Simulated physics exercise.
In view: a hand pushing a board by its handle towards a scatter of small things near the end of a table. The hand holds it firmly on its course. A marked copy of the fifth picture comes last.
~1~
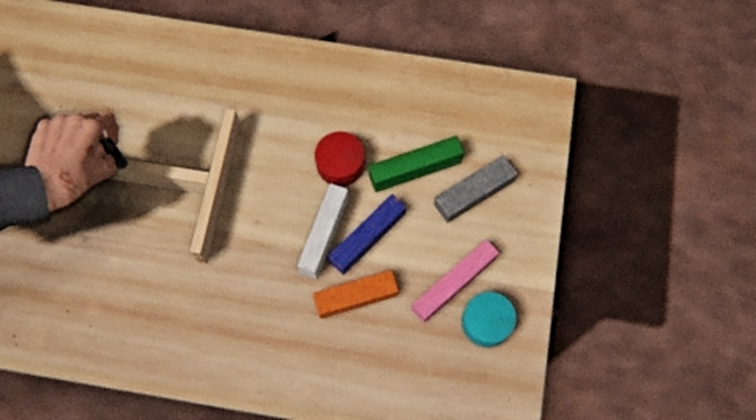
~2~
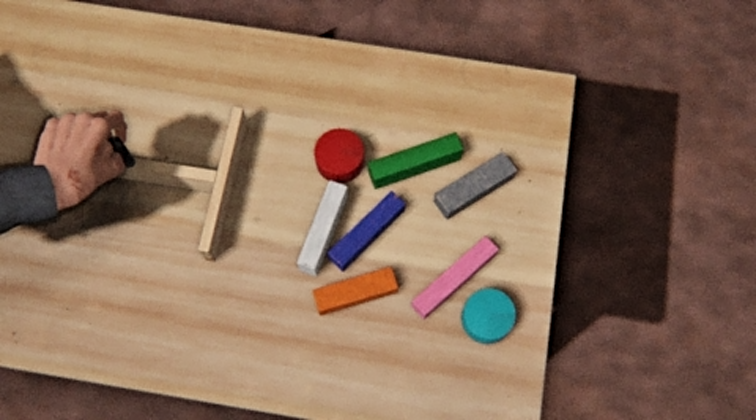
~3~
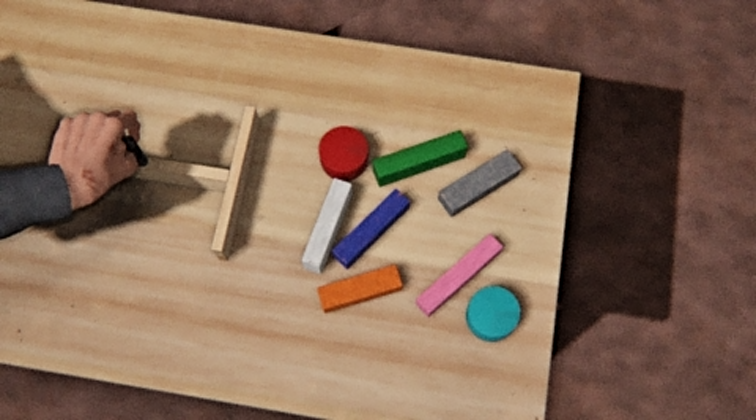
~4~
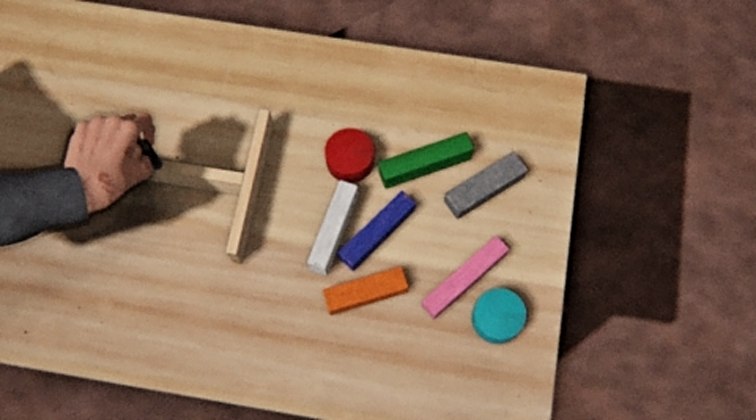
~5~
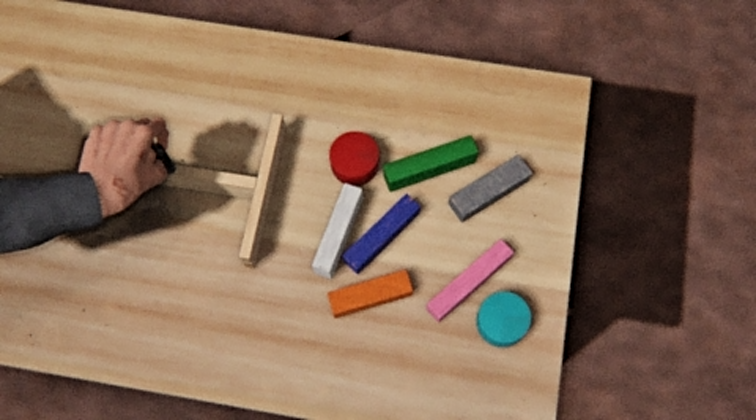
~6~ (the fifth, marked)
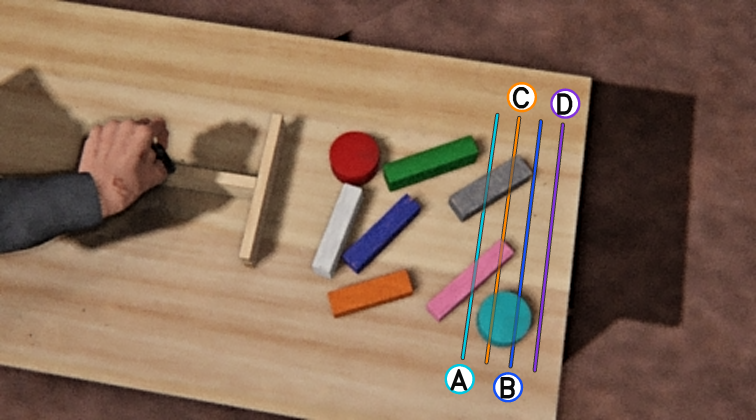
A hand pushing a wooden board by its handle rightwards across a table, nearing scattered coloured bars and two round pieces.
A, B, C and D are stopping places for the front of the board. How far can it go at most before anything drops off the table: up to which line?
Up to line A.
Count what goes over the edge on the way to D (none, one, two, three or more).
By then, three or more.
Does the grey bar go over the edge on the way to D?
Yes.
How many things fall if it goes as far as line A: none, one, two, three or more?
In all, none.
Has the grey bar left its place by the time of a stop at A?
Yes.
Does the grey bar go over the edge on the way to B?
By then, yes.
On the copy, A at (481, 231); B at (527, 238); C at (504, 234); D at (549, 242).
On A. First, board (340, 196); green stick (437, 168); red tin (380, 163).
Then, board (420, 209); grey bar (512, 194); pink bar (476, 285).
Finally, board (479, 218); turquoise tin (551, 339); grey bar (562, 209); nothing has fallen.
By contrast, B drops the pink bar, green stick, grey bar and turquoise tin; C drops the grey bar and turquoise tin; D drops the blue bar, pink bar, green stick, red tin, grey bar and turquoise tin.
